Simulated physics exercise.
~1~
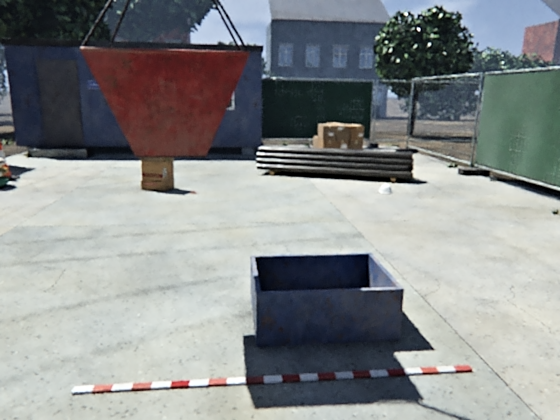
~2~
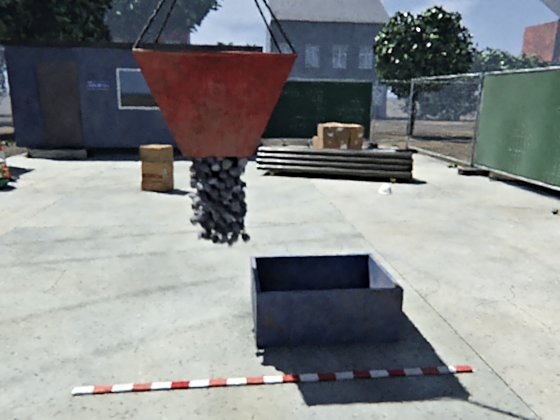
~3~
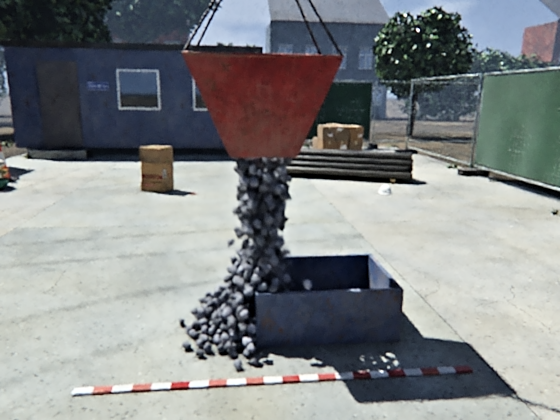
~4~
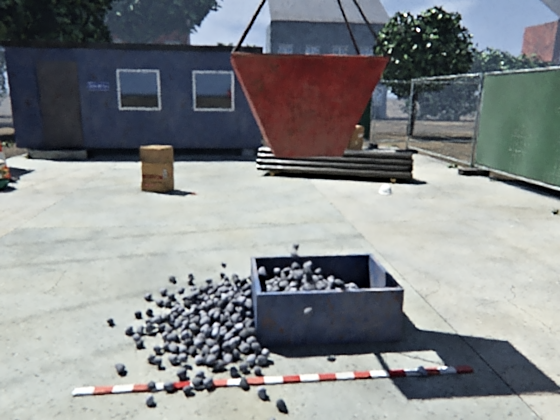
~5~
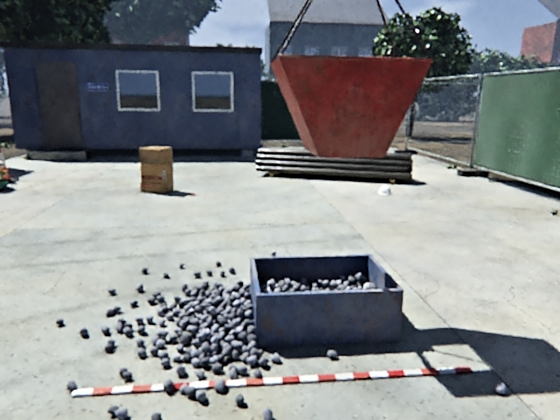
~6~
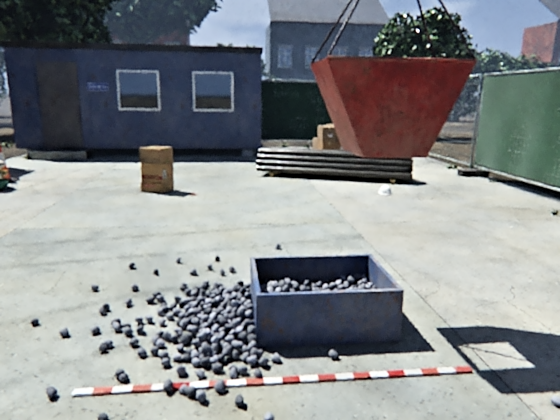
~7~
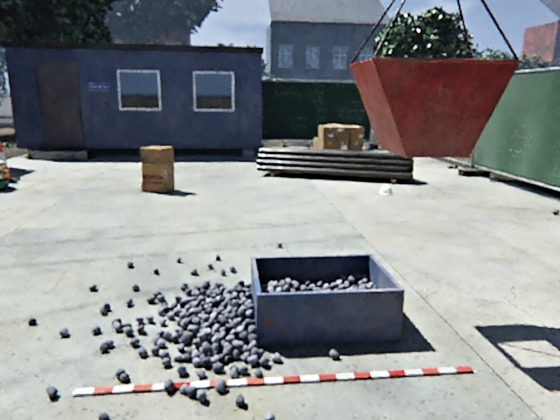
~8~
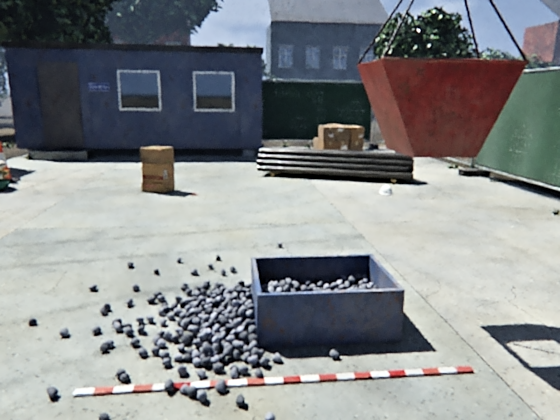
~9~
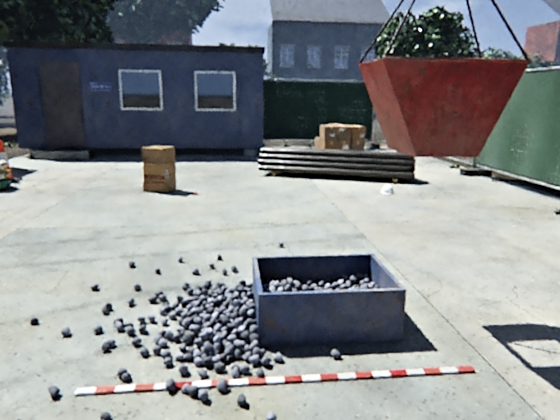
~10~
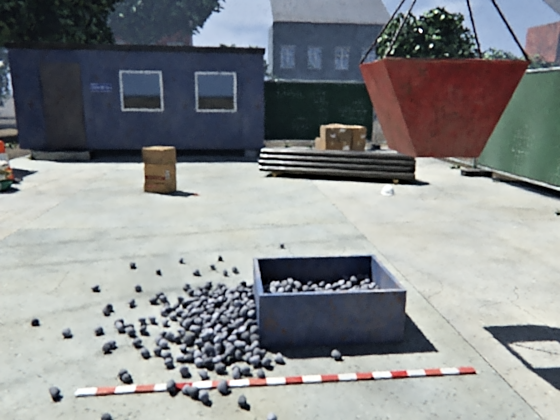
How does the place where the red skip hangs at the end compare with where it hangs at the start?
At the start the skip hangs on the left in front of the blue cabin, and at the end it hangs at about the same height but far over to the right, in front of the green fencing.
